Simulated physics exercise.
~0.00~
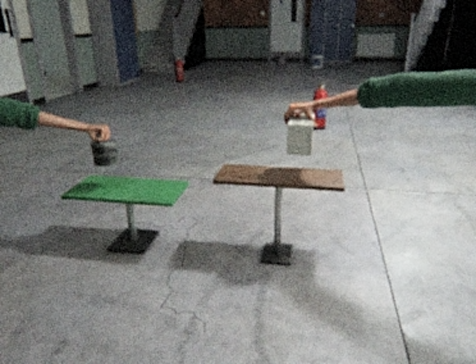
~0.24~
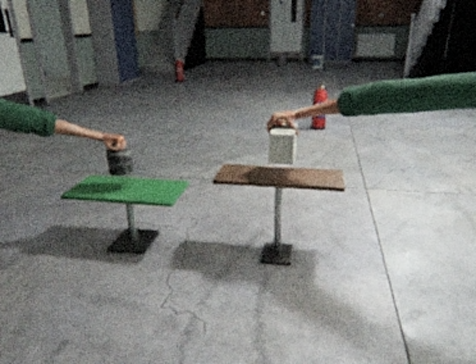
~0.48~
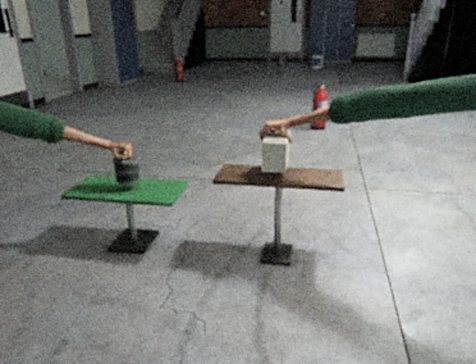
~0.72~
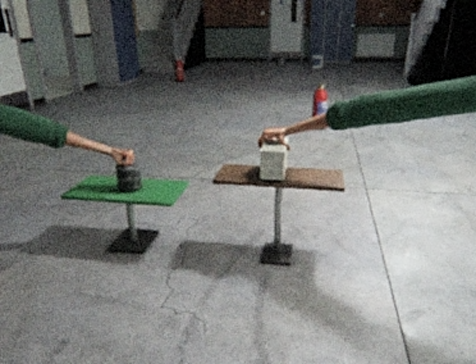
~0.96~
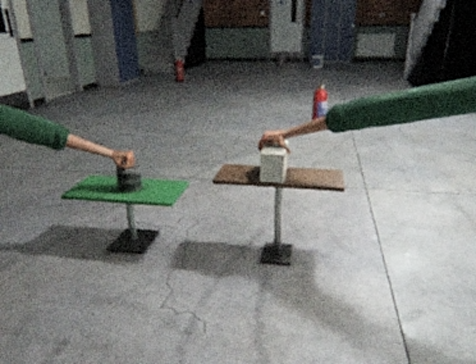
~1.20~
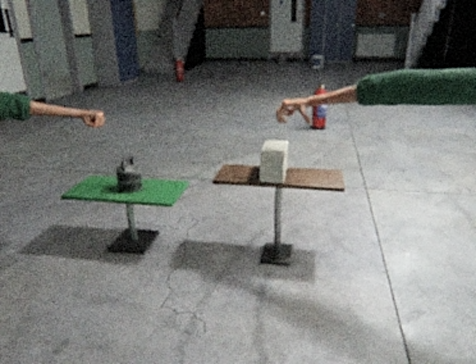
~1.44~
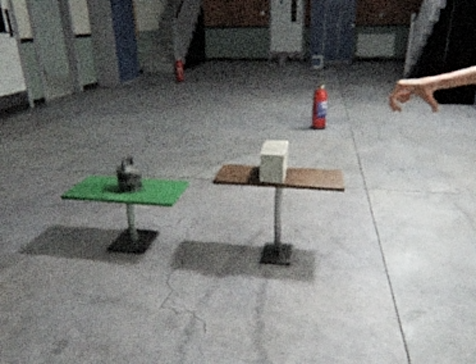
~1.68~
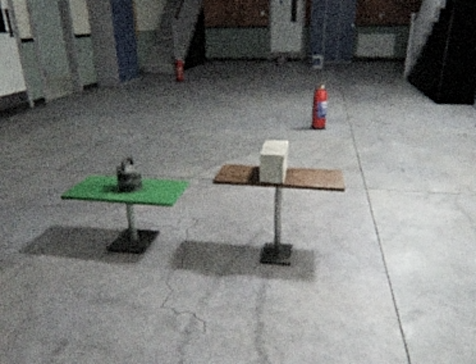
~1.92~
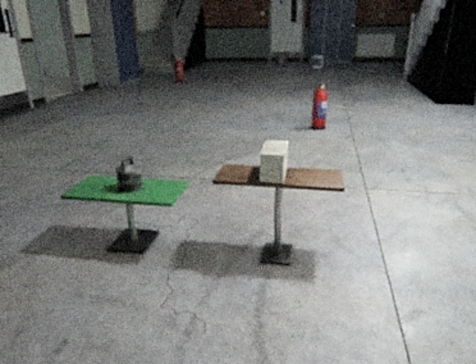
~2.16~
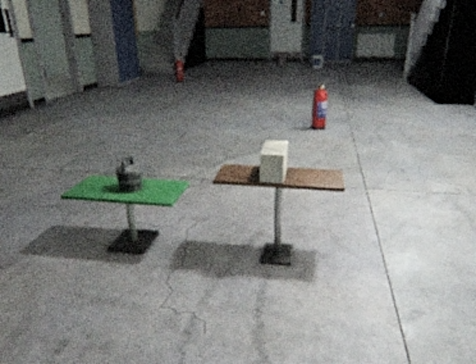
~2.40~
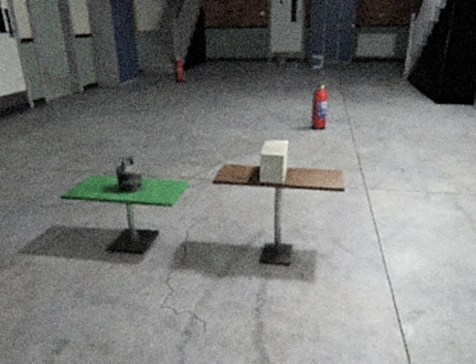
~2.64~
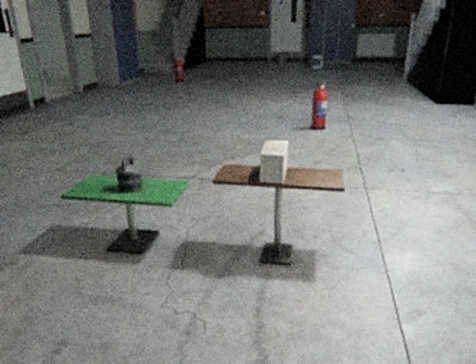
In a concrete-floored hall, two hands lower a dark object onto a green stand and a pale block onto a brown table, then withdraw, leaving both steady.
